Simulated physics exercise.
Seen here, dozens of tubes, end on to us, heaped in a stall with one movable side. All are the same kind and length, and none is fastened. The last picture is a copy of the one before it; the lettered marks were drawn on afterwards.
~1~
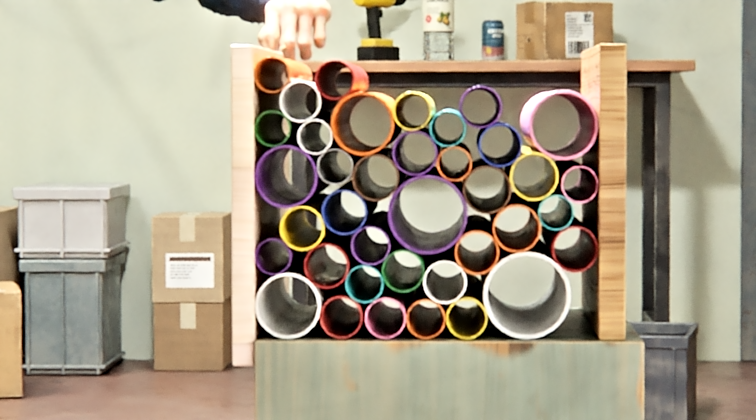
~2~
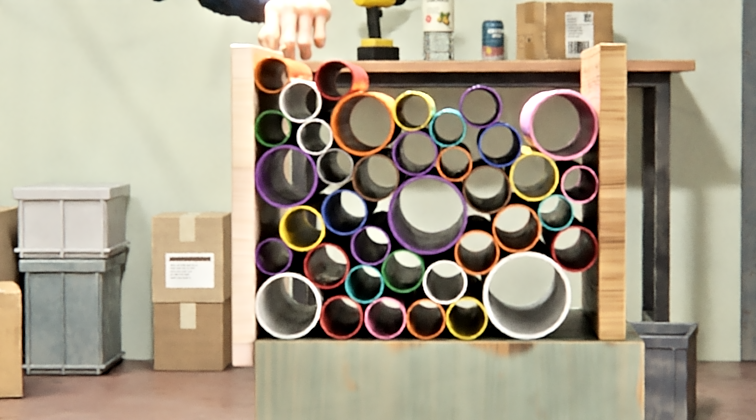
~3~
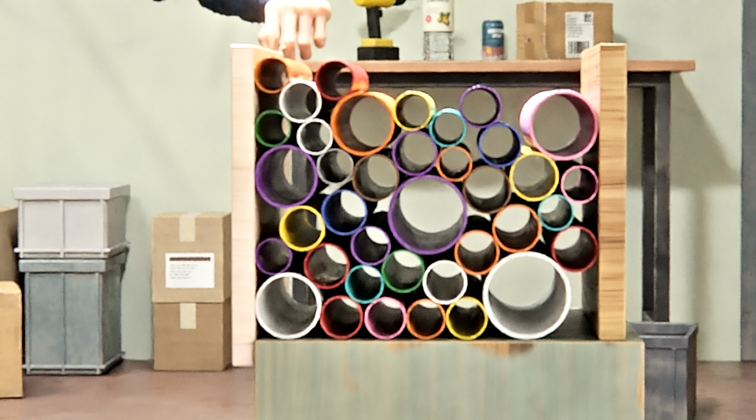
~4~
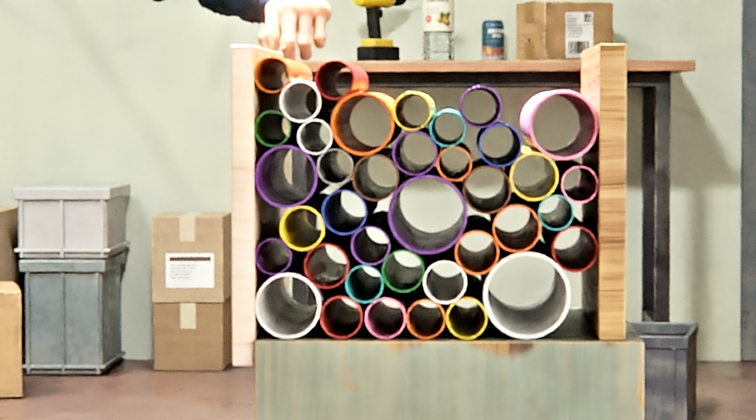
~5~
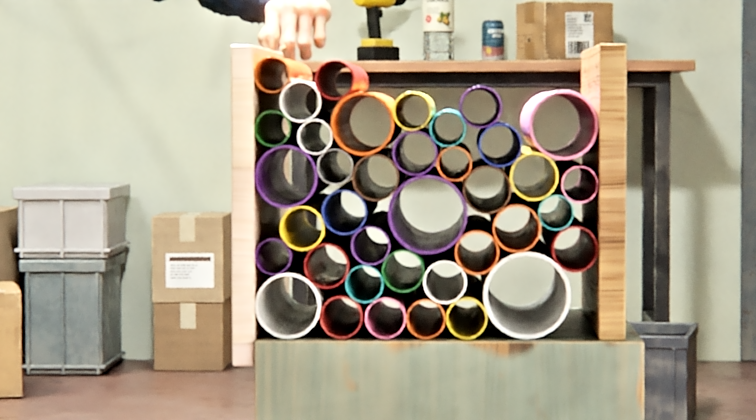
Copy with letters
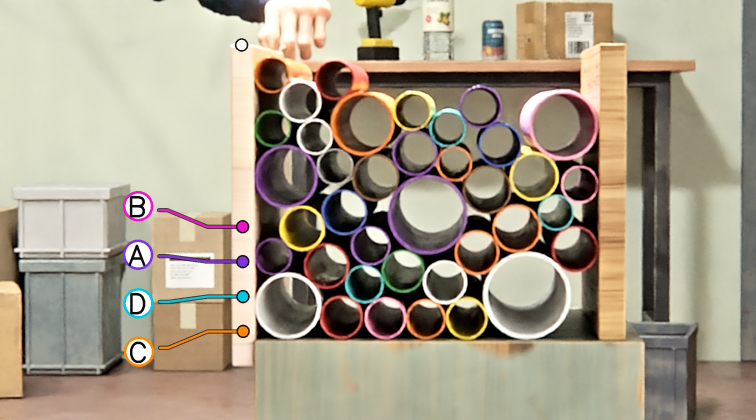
In a workshop, a hand hovered above the upper left of a stack of colorful open-ended tubes packed between two upright wooden boards, and neither the hand nor the tubes visibly moved.
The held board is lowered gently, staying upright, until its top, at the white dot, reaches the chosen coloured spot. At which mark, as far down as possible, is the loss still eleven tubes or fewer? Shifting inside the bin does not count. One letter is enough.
The lowest mark that will do is A.
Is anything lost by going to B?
Yes.
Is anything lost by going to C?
At C: Yes.
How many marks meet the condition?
Two of the four.
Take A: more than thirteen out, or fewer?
At A, fewer than thirteen.
On the marked copy, A at (243, 261); B at (243, 227); C at (243, 331); D at (243, 297); the white dot at (242, 45).
Following A. Soon after the start, top of the board (254, 138).
Later, top of the board (255, 241).
In the end, top of the board (255, 261), about eight out over the board.
As for the rest, B about six out over the board; C more than eleven out over the board; D more than eleven out over the board.
